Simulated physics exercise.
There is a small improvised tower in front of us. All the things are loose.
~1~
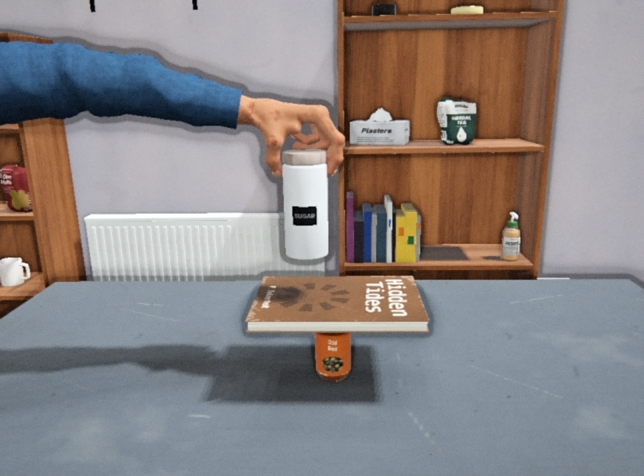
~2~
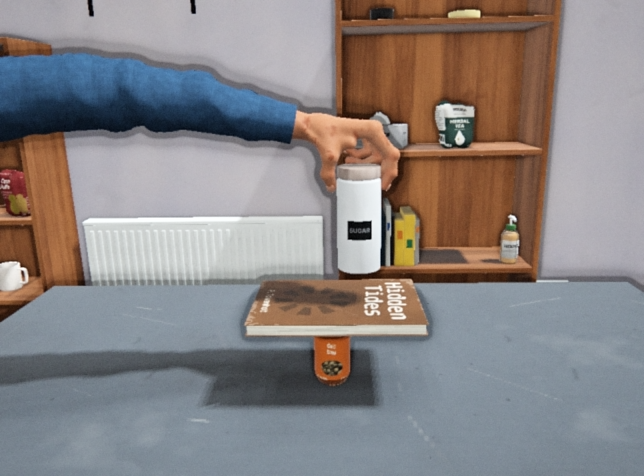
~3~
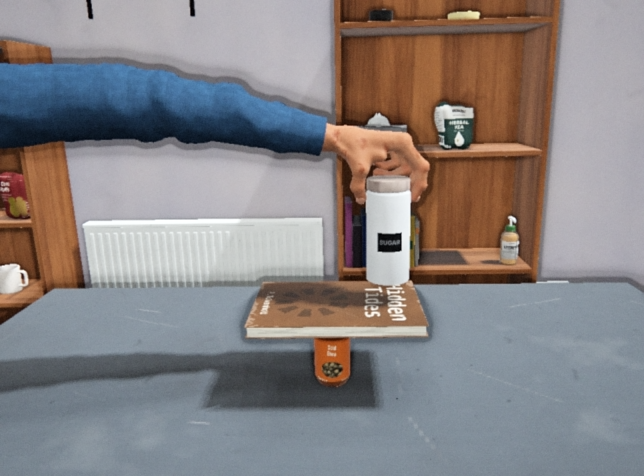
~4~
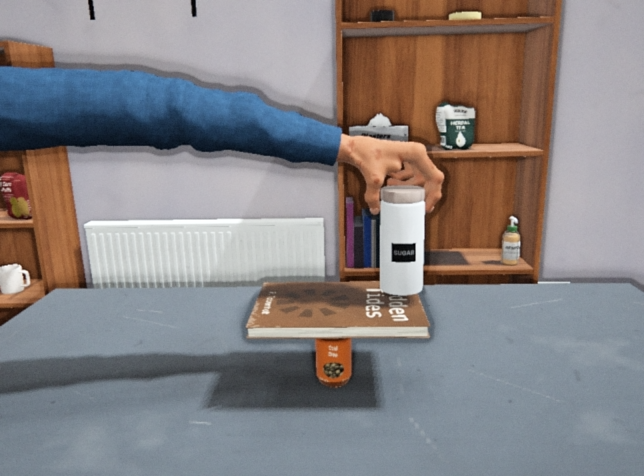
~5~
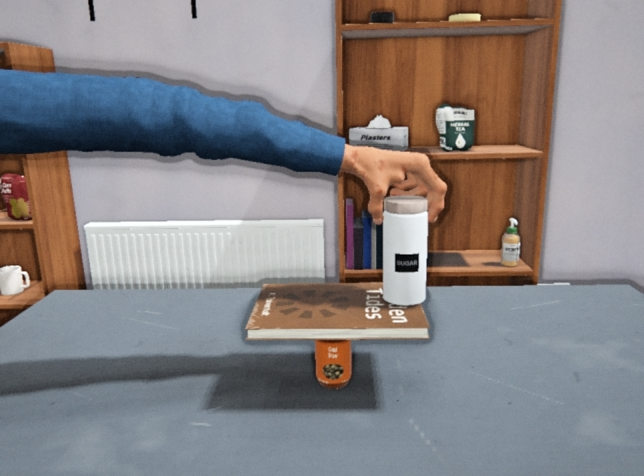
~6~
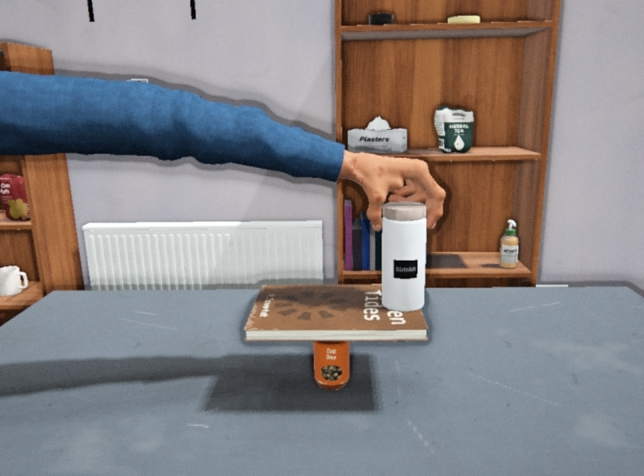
The footage shows a hand in a blue sleeve carrying a white jar labelled sugar rightward and down over a brown book resting on an orange can, then setting it on the book's right side while still holding it.
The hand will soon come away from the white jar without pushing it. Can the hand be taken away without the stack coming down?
The stack does not stand firm.
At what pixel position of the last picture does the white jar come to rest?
About (528, 364).
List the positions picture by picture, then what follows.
Still above its spot; white jar (306, 203); orange can (333, 341), in the first picture.
Still above its spot; white jar (359, 217); orange can (332, 345), in the second picture.
Still above its spot; white jar (388, 230); orange can (332, 347), in the third picture.
Still above its spot; white jar (402, 239); orange can (333, 347), in the fourth picture.
Still above its spot; white jar (405, 250); orange can (333, 349), in the fifth picture.
Set down, still held; white jar (404, 256); orange can (332, 350), in the sixth picture.
Then, 0.40 s on from there, white jar now fallen; brown book turned 44° from how it was put.
Then, 0.60 s on from there, brown book now fallen.
Then, 0.80 s on from there, orange can shifted about its own width.
In the end, fallen, brown book and white jar; moved from the start, orange can. At the end, from the last picture's camera, white jar near (528, 363). The stack comes apart.
